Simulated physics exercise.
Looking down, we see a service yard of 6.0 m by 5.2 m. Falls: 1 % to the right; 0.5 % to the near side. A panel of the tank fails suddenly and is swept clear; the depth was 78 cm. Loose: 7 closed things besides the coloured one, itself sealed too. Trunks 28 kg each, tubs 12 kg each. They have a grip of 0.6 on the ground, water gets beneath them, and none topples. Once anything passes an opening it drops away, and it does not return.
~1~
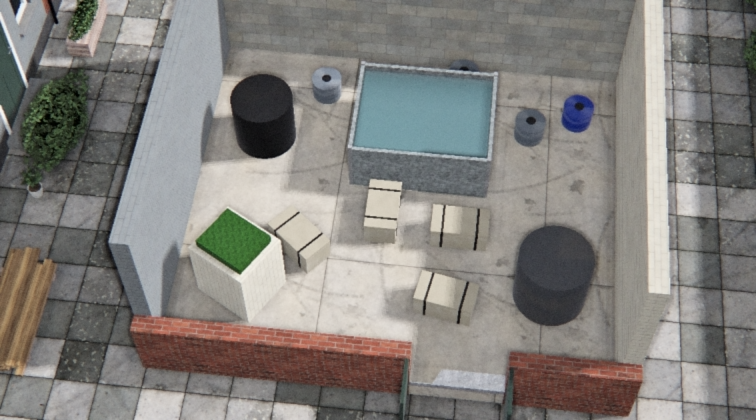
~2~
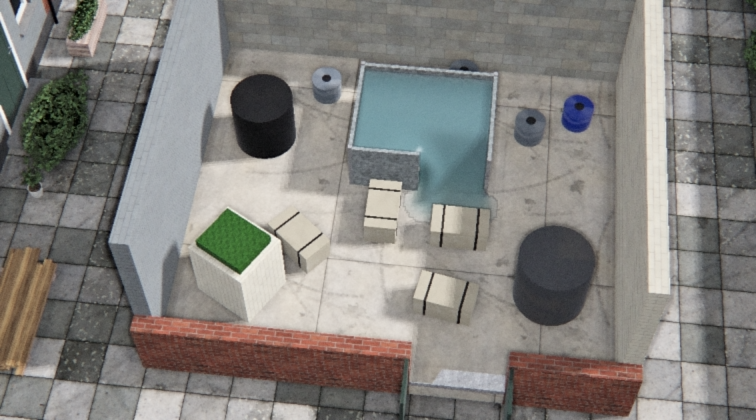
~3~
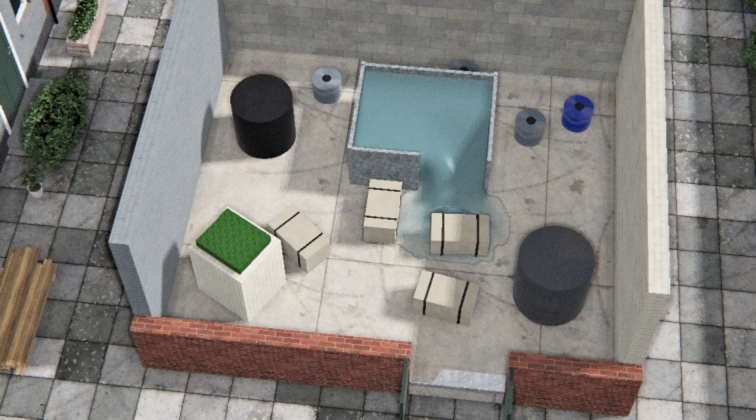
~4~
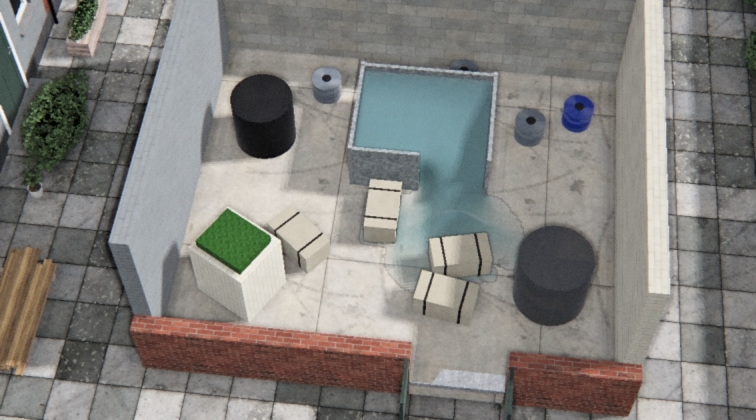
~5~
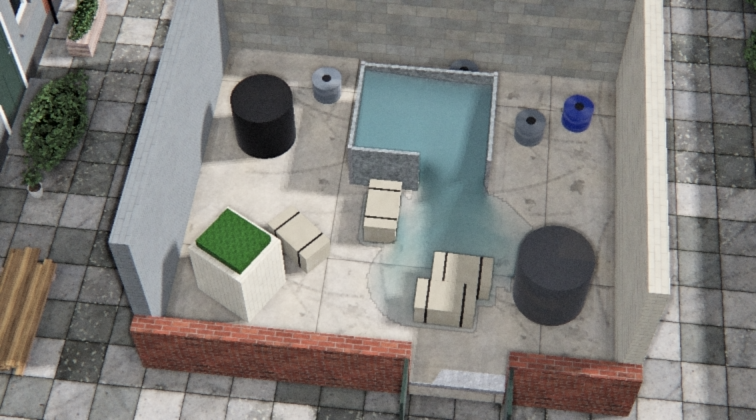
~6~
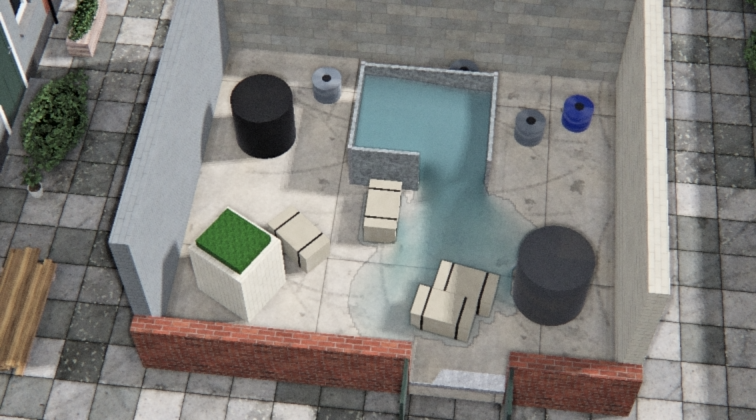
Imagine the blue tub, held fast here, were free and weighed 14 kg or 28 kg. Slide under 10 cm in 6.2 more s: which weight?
The lighter option works.
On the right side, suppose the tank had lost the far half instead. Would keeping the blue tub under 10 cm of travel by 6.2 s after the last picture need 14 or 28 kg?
Result: Both masses insufficient.
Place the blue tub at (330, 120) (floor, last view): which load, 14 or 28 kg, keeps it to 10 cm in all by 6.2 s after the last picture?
The lighter one suffices.
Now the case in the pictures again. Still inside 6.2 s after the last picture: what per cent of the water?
Remaining: Approx. 58 per cent.
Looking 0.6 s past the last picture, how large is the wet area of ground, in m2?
About 11.5 m2 is covered.
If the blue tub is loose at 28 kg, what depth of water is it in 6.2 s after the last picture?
About 5 cm.
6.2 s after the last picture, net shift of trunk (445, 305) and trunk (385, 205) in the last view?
Result - first: Washed out, second: 0 cm.
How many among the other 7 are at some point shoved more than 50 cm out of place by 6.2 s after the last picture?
It adds up to 2.
Then, 0.6 s after the last picture the blue tub would be 0 cm from its start with 14 kg and 0 cm from its start with 28 kg; 0 cm of water round it then.
Then, 2.3 s after the last picture the blue tub would be 0 cm from its start with 14 kg and 0 cm from its start with 28 kg; 3 cm of water round it then.
Then, 4.2 s after the last picture the blue tub would be 0 cm from its start with 14 kg and 0 cm from its start with 28 kg; 5 cm of water round it then.
Then, 6.2 s after the last picture the blue tub would be 0 cm from its start with 14 kg and 0 cm from its start with 28 kg; 5 cm of water round it then.
